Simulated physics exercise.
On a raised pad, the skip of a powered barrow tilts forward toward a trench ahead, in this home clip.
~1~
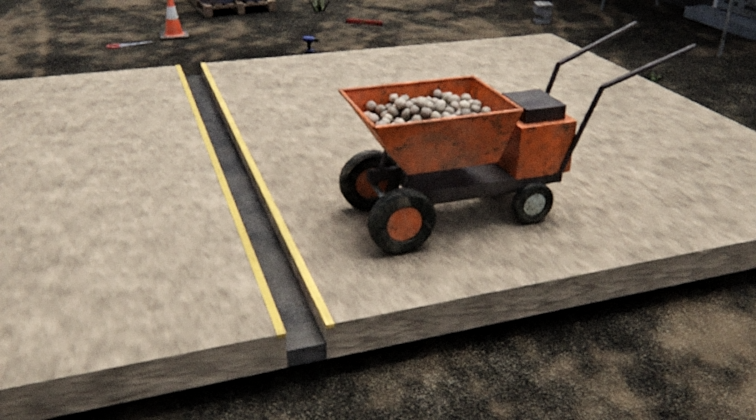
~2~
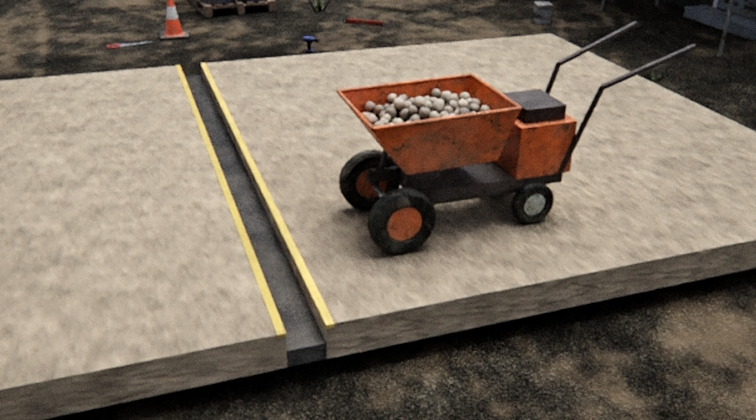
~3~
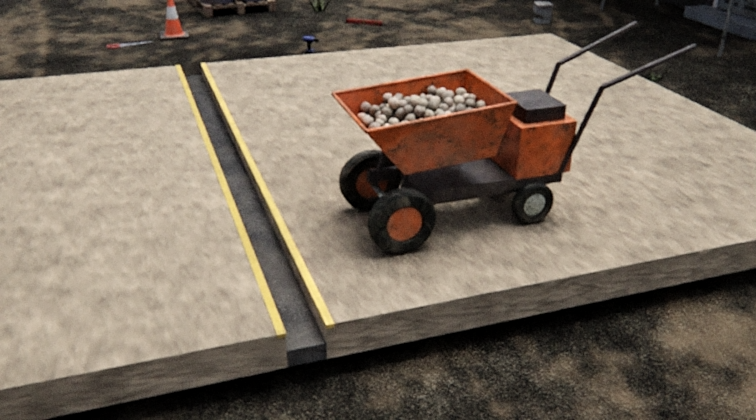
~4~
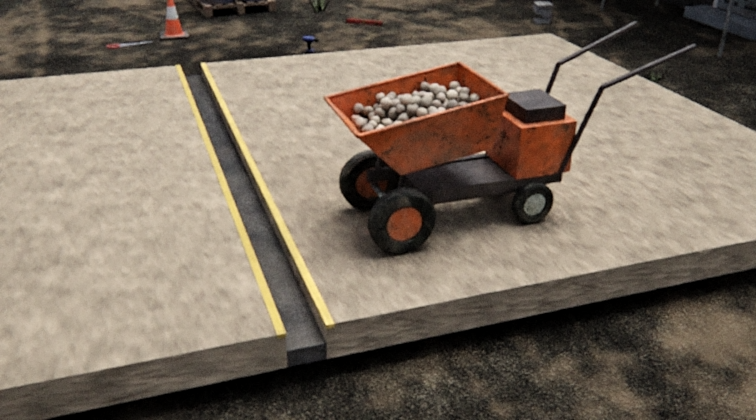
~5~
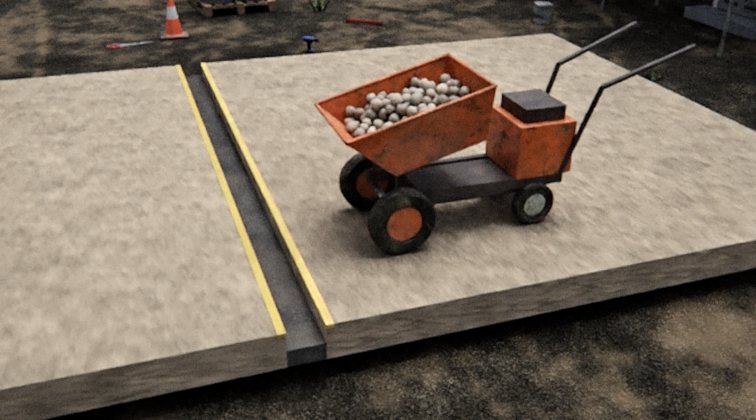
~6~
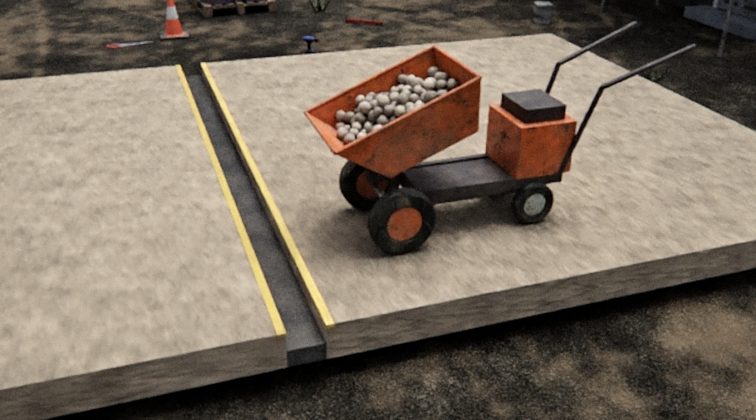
In the video, an orange powered barrow filled with river pebbles stands on a raised pad beside a narrow trench edged in yellow, and its skip, level at first, gradually tilts forward to the left while the wheels stay still.
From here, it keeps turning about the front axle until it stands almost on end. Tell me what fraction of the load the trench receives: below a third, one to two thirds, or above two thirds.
Well, the part that misses the trench is one-third to two-thirds of the load.
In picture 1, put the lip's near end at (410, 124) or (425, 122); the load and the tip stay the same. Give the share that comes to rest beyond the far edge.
Roughly 10 and 10 percent respectively.
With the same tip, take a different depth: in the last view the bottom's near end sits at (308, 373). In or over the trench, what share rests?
60 %, roughly.
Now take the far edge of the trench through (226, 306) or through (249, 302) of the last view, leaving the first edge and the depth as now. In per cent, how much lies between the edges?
I'd say some 90 in a hundred, followed by 70 in a hundred.
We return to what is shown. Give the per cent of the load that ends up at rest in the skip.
10 in a hundred, roughly.
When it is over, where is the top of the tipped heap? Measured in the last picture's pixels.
I'd mark the summit at roughly pixel (250, 235).
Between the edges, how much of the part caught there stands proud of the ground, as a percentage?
The answer is close to 35 per cent.
Just after the last frame, skip tipped steeply; every one in the skip.
A moment on, skip tipped right over; roughly two thirds in the skip; roughly a quarter in or heaped over the trench; about a tenth beyond it; just a few falling.
Further on, skip tipped right over; about a tenth in the skip; roughly half in or heaped over the trench; roughly half beyond it.
When it is over, skip tipped right over; about a tenth in the skip; roughly half in or heaped over the trench; roughly half beyond it.
